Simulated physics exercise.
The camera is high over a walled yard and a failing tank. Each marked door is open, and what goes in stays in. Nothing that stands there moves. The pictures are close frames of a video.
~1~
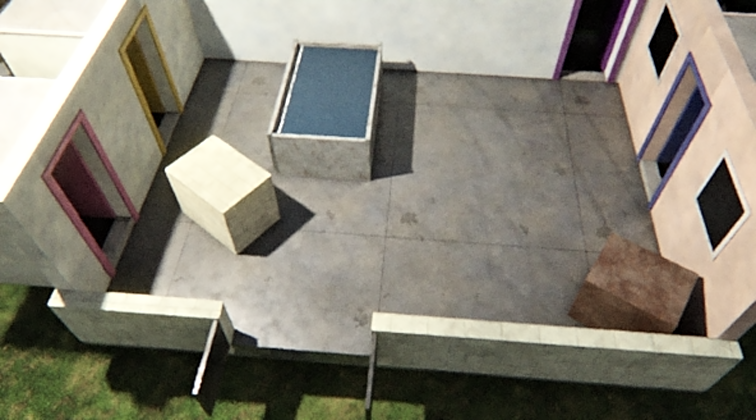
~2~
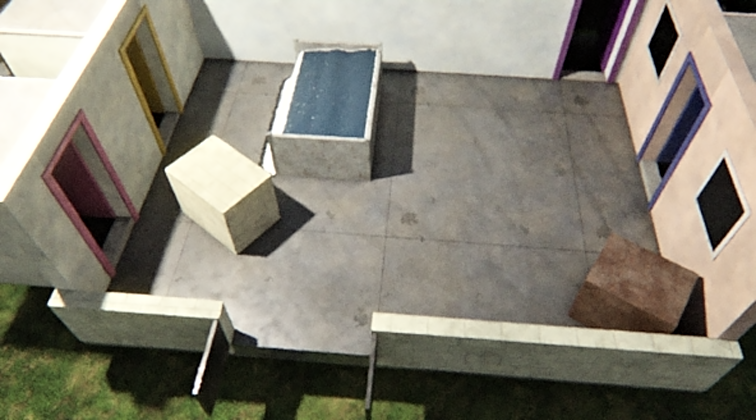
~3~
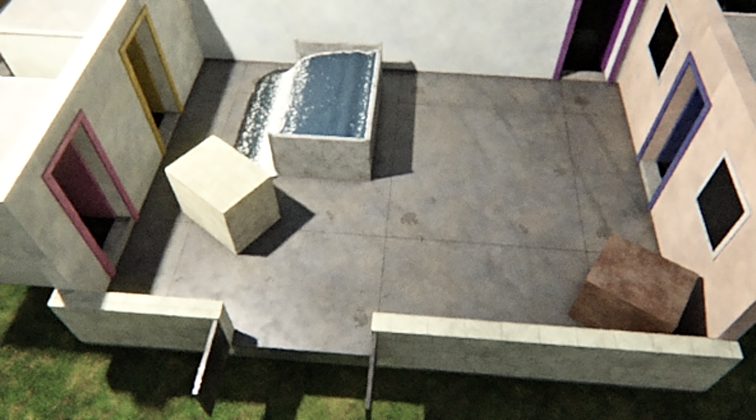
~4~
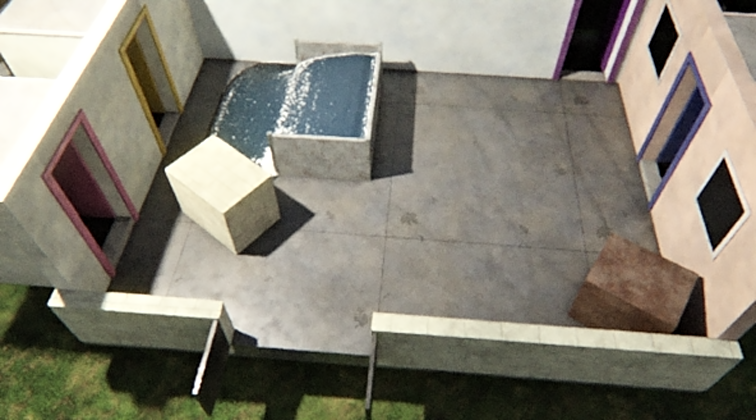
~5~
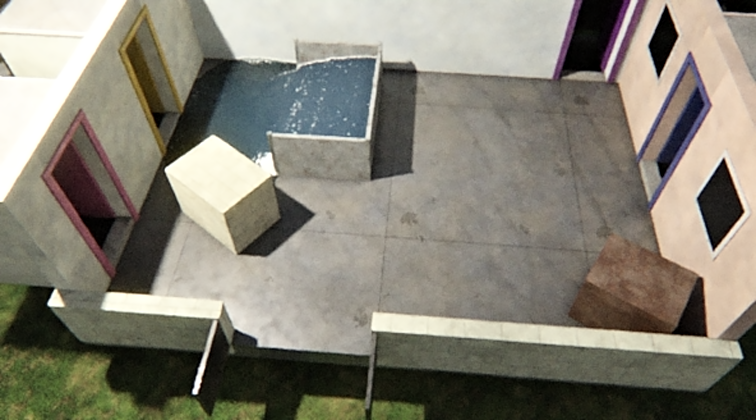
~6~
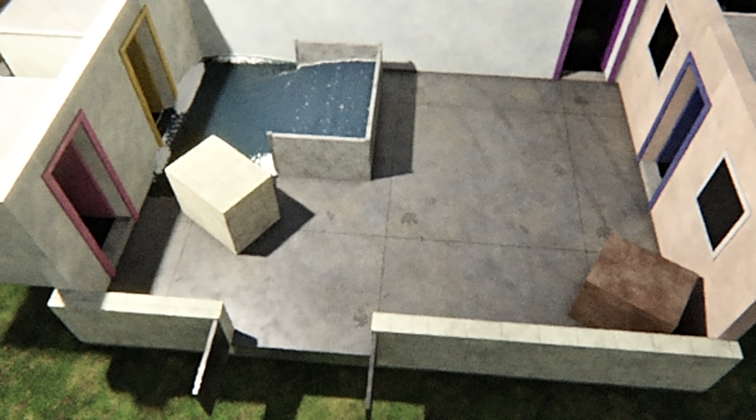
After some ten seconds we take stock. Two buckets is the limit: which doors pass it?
In the end: The yellow door takes more than that; the purple door stays under that; the pink door stays under that; the blue door stays under that.
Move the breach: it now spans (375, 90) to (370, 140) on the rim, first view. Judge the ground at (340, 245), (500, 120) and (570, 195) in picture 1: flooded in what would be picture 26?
As listed: Not flooded, under water, wet.
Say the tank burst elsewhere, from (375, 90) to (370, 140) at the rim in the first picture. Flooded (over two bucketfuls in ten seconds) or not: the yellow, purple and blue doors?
The yellow door holds; the purple door lets more in; the blue door floods.
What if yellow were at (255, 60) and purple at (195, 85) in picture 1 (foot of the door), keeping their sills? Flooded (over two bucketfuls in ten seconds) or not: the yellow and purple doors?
The yellow door goes over, the purple door floods.
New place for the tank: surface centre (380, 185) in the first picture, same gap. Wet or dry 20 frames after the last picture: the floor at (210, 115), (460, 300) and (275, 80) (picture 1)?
As listed: Under water, free of water, under water.
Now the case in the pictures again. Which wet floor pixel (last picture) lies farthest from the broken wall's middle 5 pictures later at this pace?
Around (111, 282).
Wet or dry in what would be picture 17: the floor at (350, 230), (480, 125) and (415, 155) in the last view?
In that order: Covered, dry, free of water.
A moment on, water covers 20 % of the floor; the yellow door far over two buckets in, the purple door not reached, the pink door wet at the sill, nothing in, the blue door not reached.
Next, water covers 25 % of the floor; the yellow door far over two buckets in, the purple door not reached, the pink door wet at the sill, nothing in, the blue door not reached.
Then, water covers 35 % of the floor; the yellow door far over two buckets in, the purple door not reached, the pink door wet at the sill, nothing in, the blue door not reached.
Later, water covers 75 % of the floor; the yellow door far over two buckets in, the purple door wet at the sill, nothing in, the pink door wet at the sill, nothing in, the blue door wet at the sill, nothing in.
In the end, water covers 90 % of the floor; the yellow door far over two buckets in, the purple door under two buckets in, the pink door wet at the sill, nothing in, the blue door wet at the sill, nothing in.
